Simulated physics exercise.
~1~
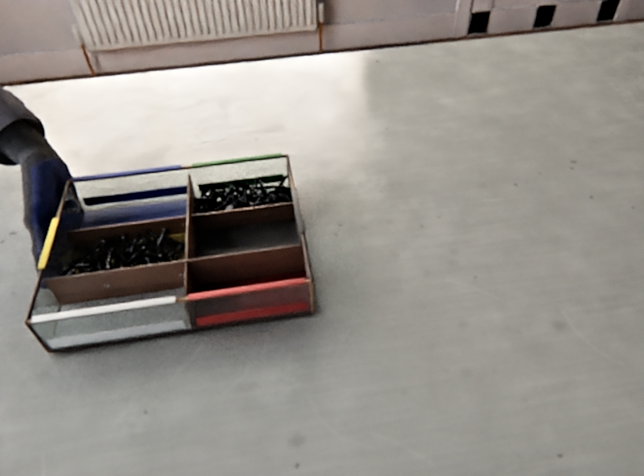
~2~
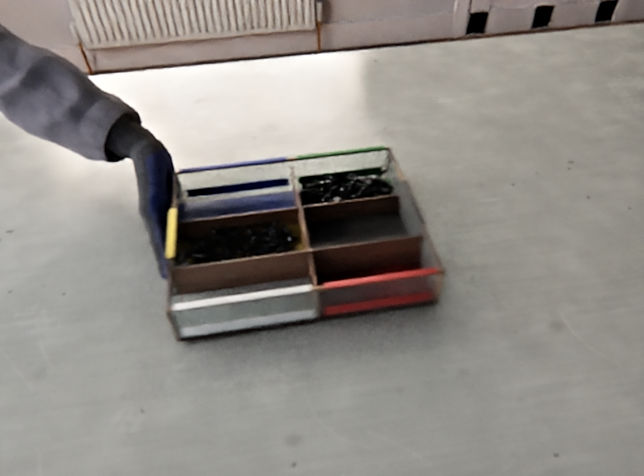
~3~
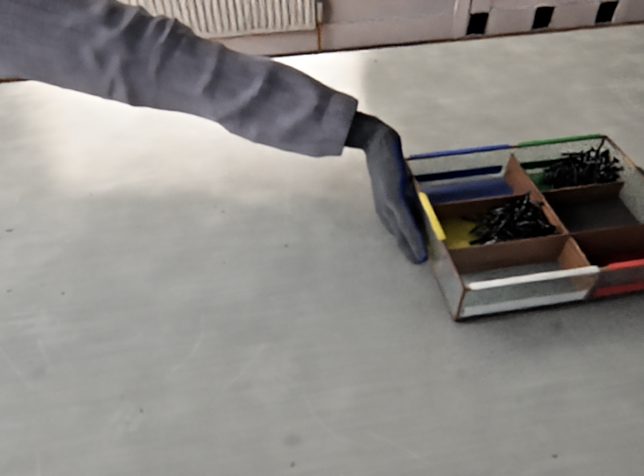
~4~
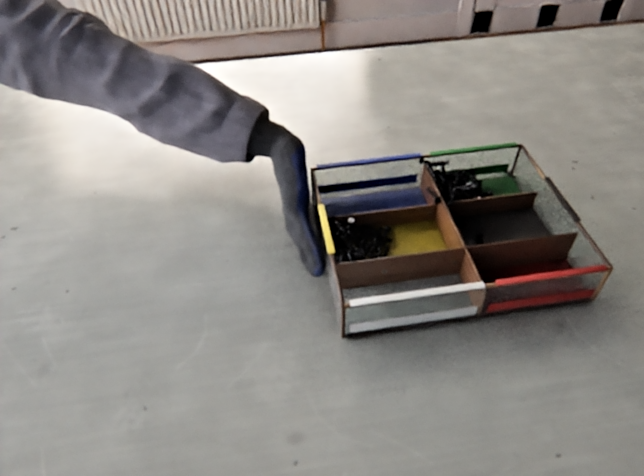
A gloved hand slides a divided tray of black screws right, then back left.
